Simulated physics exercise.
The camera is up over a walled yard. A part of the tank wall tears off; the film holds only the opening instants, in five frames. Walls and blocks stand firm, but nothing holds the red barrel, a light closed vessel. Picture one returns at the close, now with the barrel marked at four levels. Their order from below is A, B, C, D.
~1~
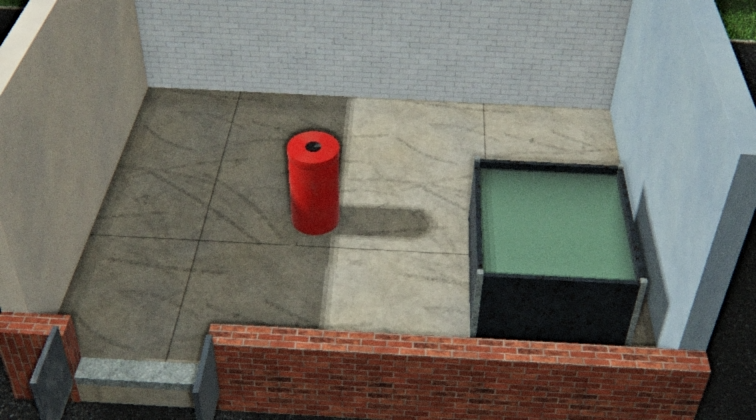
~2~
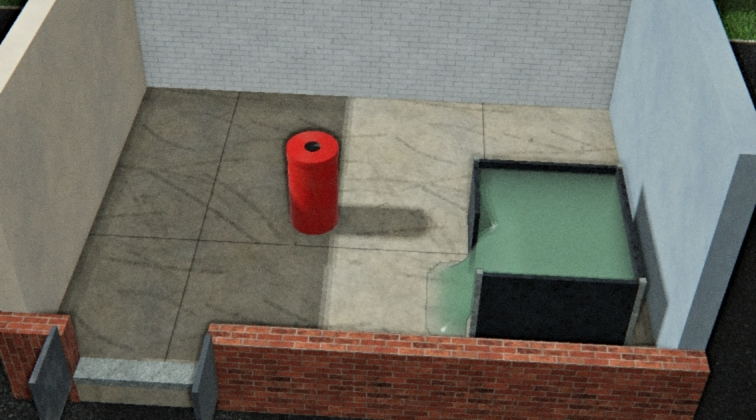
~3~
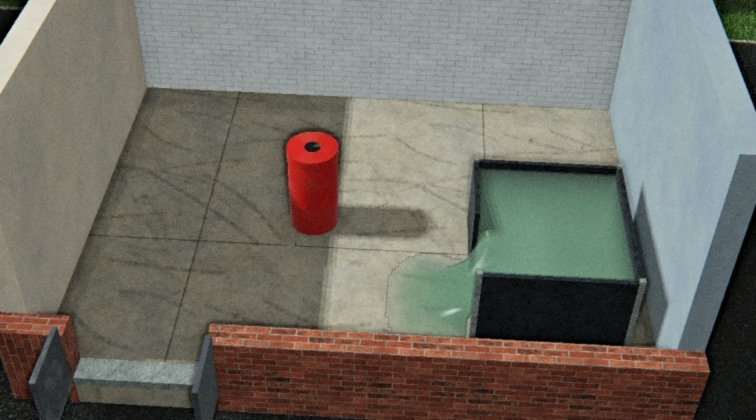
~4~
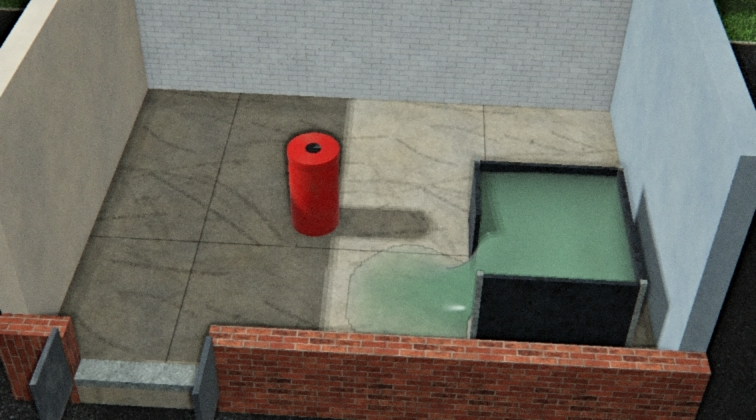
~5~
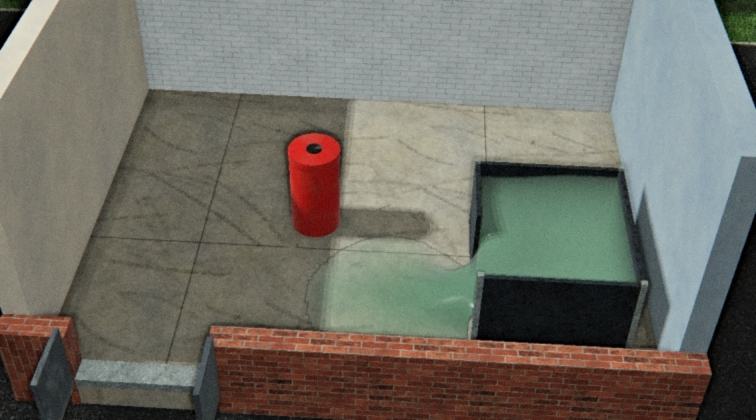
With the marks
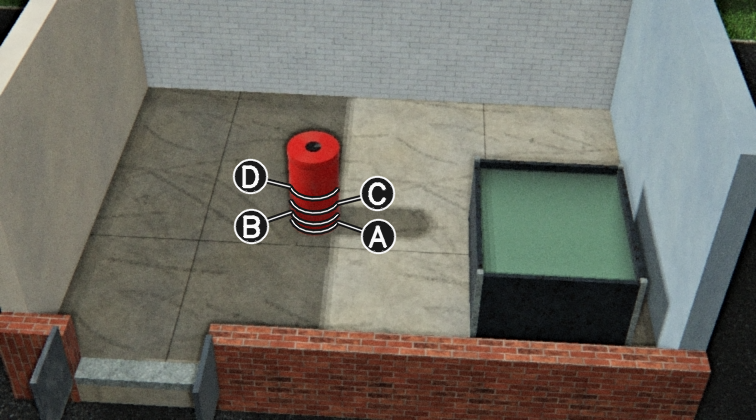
Green water poured out of the left side of a full dark tank in a walled yard and spread leftward across the ground, while a red barrel stood still near the middle.
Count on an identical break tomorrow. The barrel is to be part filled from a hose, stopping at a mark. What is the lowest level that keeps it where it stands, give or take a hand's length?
B is the one.
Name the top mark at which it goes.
That is mark A.
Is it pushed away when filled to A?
Yes.
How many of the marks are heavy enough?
Three.
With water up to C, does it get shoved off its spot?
No.
On the marked copy, A at (313, 232); B at (312, 224); C at (312, 212); D at (312, 198); from the bottom up A, B, C, D.
With A, it is pushed about its own width away.
With B, it does not move.
With C, it does not move.
With D, it does not move.
